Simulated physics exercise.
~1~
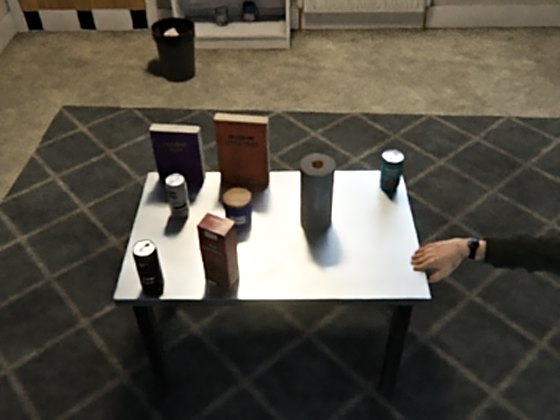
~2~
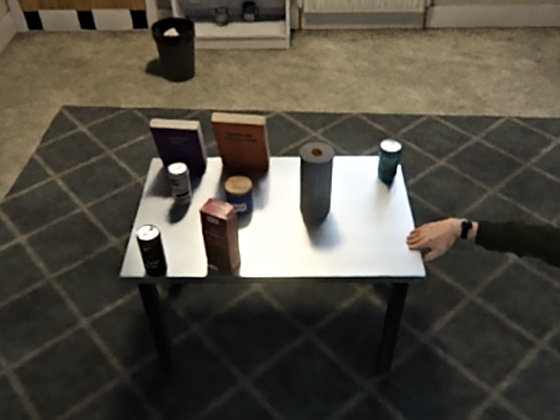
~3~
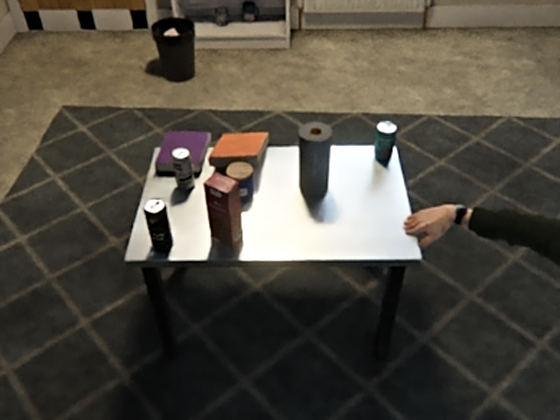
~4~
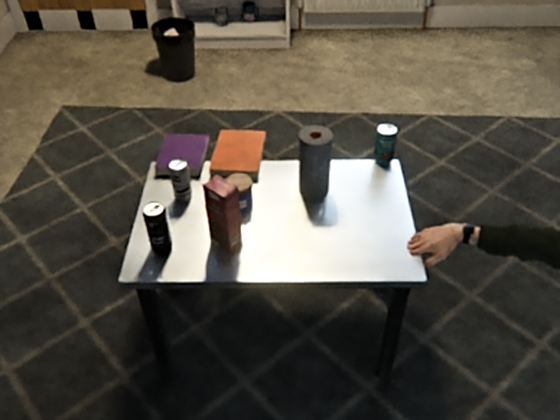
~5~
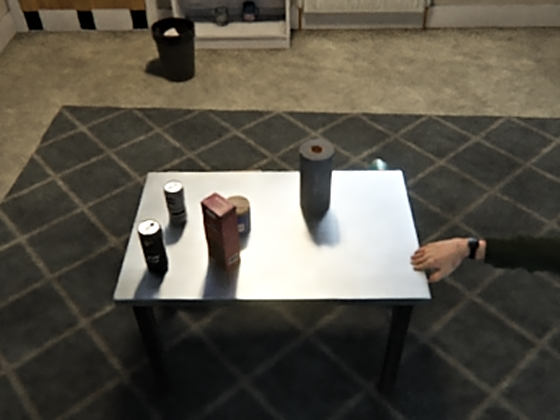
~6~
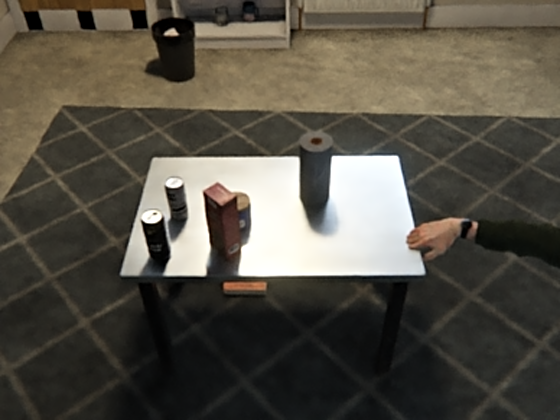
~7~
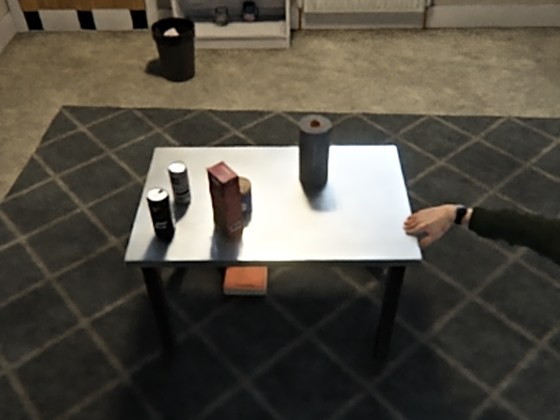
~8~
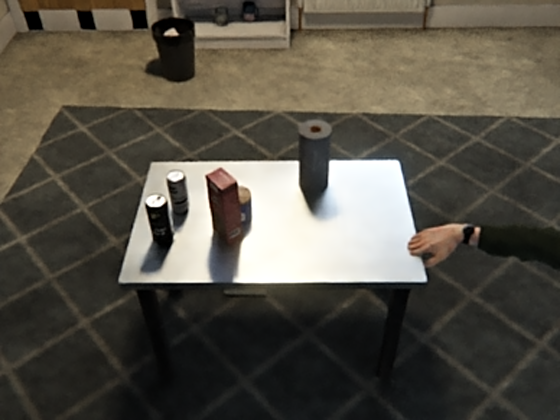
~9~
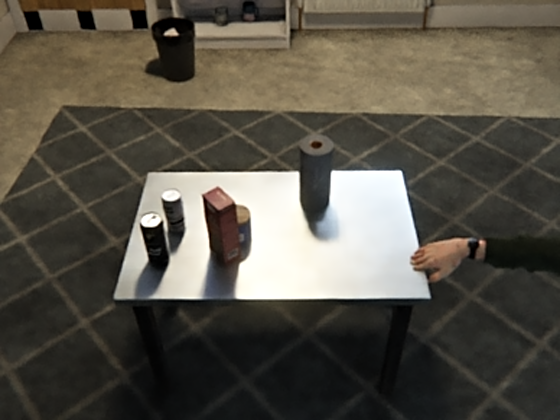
We see a hand at the right edge of a light table as it shifts back and forth; the purple and orange books tip flat, then they and the turquoise can drop off the far side, leaving the cans, carton, jar and roll upright on top.
